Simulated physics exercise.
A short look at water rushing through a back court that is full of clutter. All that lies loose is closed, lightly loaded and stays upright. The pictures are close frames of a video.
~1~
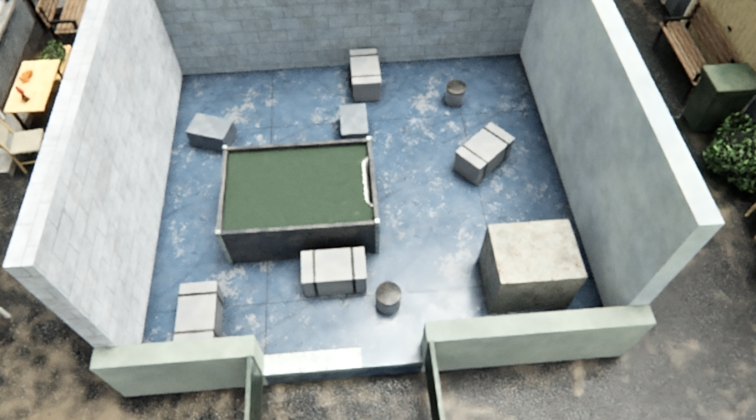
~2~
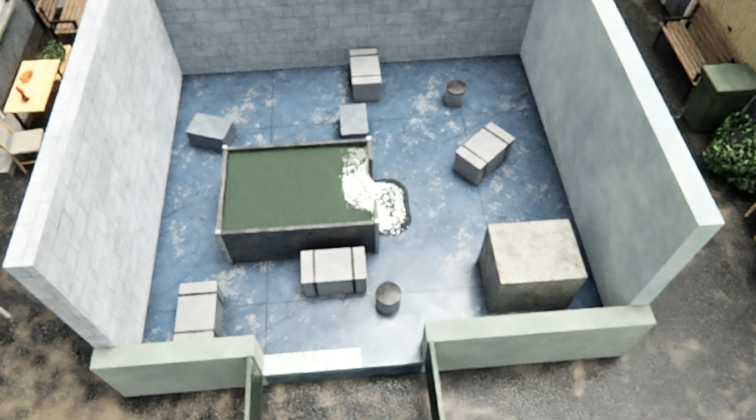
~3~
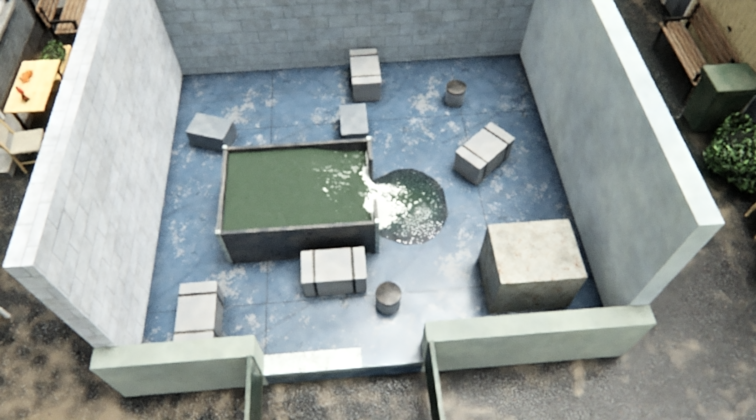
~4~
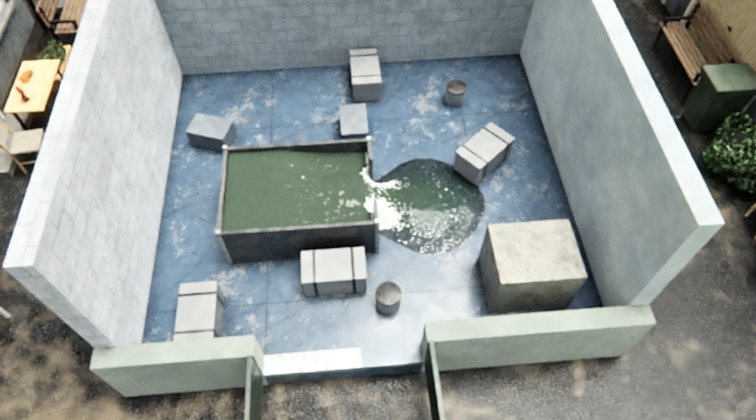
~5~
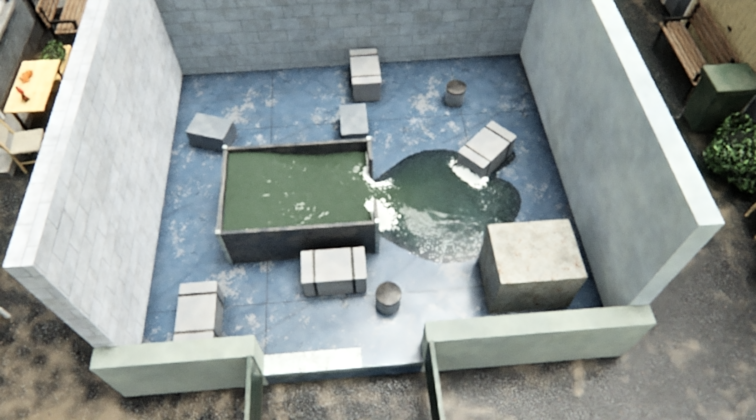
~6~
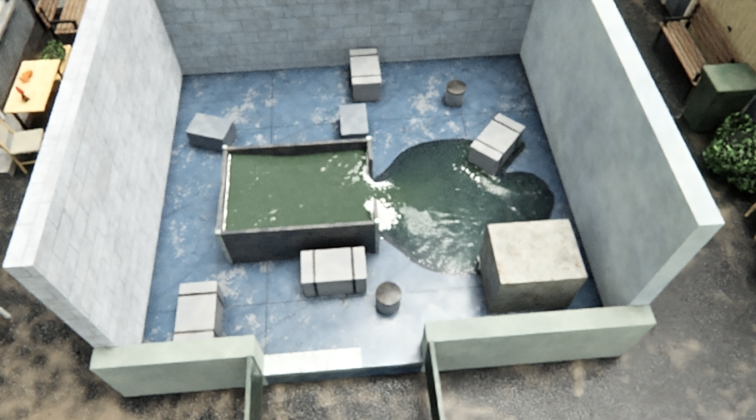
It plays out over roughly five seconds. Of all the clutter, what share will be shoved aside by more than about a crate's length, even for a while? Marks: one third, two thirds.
Share: Less than a third.
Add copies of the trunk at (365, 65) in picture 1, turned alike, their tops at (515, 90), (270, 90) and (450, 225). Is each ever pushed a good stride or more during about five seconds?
One after the other: Swept aside, under that, shifted that much.
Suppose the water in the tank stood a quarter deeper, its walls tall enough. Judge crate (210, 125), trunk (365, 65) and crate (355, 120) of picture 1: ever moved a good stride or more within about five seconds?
One after the other: Not that far, that far or more, no.
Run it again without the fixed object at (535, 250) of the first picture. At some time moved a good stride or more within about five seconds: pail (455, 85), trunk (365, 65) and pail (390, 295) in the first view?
One after the other: Never so far, moved that far, swept aside.
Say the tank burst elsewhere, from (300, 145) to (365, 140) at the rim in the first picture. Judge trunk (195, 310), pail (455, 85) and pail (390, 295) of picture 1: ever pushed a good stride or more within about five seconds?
In turn: Never so far, pushed that far, not that far.
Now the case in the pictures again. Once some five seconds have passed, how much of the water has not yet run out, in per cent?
Near 98 in a hundred.
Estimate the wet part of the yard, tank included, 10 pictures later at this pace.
Close to 45 %.
A moment on, 1 of 8 are well off their spots; 0 afloat.
Next, 1 of 8 are well off their spots; 1 afloat.
Later, 1 of 8 are well off their spots; 1 afloat.
In the end, 2 of 8 are well off their spots, and 2 have been at some point; 1 afloat.
